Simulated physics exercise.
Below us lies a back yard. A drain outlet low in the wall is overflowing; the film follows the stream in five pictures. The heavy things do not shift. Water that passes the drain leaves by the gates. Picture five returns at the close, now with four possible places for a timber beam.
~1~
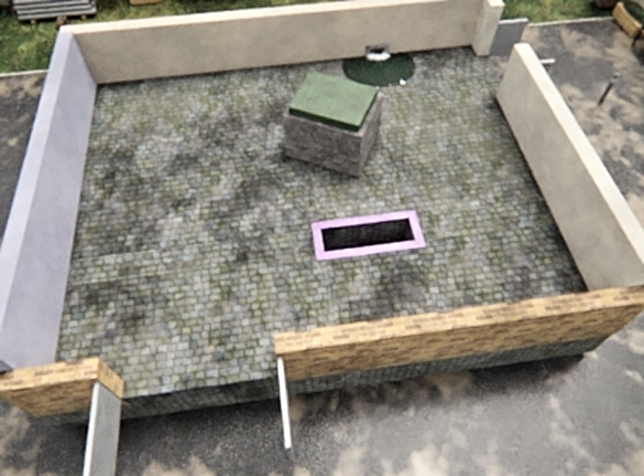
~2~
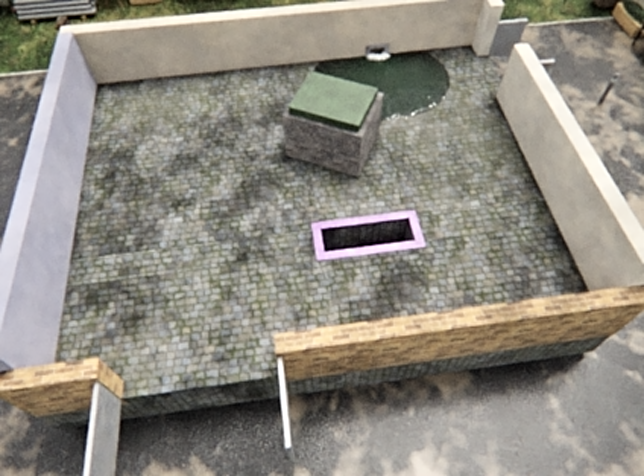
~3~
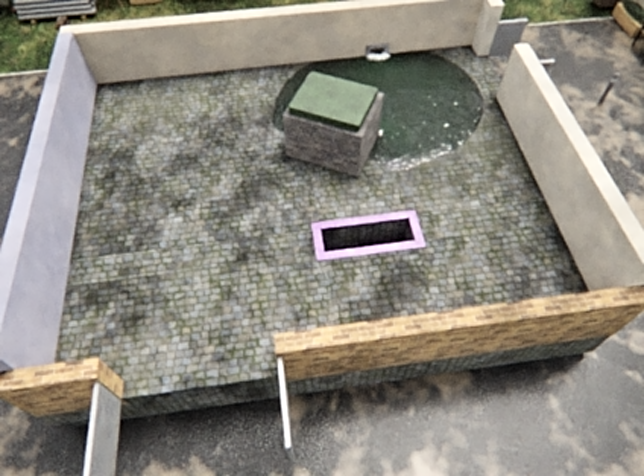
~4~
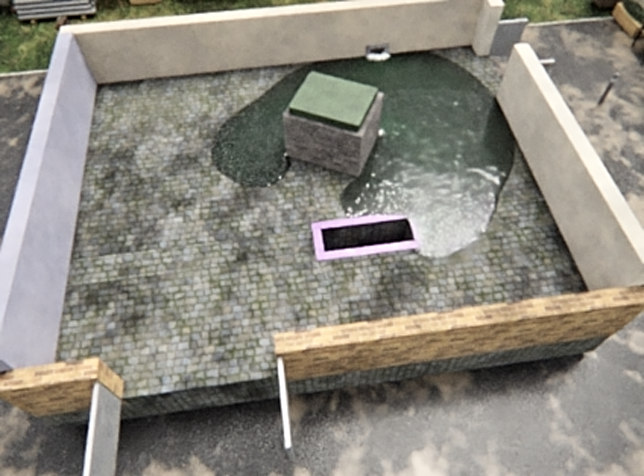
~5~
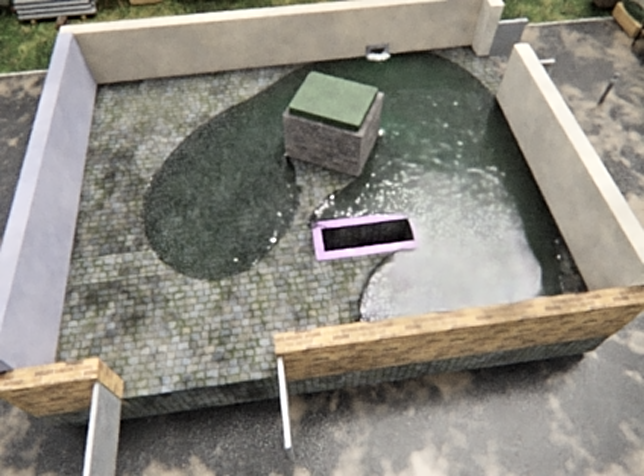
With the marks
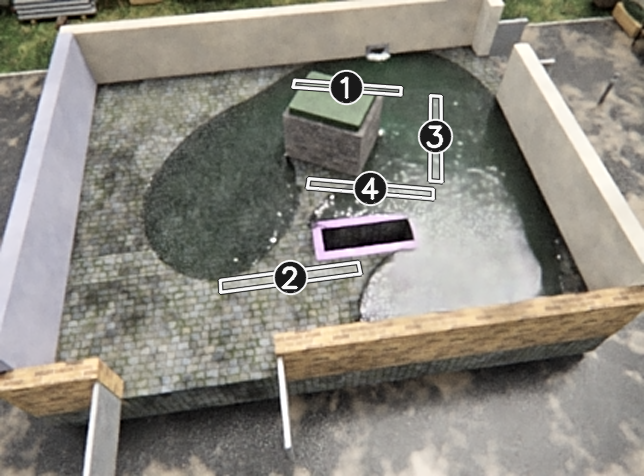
Dark water spreads from a small outlet at the back wall of a walled, paved yard, pooling behind a green-topped stone block. It widens around both sides of the block, reaches the purple-rimmed gully, then covers much of the right side while a rounded lobe extends across the left paving.
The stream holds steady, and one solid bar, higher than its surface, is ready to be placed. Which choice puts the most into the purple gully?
Go for 3.
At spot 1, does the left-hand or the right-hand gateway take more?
The left one.
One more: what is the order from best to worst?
Best to worst: 3, 2, 1, 4.
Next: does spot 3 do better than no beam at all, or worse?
It is better.
On the marked copy, 1 from (293, 83) to (401, 91); 2 from (220, 286) to (359, 268); 3 from (435, 181) to (435, 96); 4 from (308, 183) to (433, 194).
With 1, about 12 % of the stream goes into the purple gully, about 88 % out by the gates.
With 2, about 23 % of the stream goes into the purple gully, about 77 % out by the gates.
With 3, about 42 % of the stream goes into the purple gully, about 58 % out by the gates.
With 4, next to none of the stream goes into the purple gully, about 98 % out by the gates.
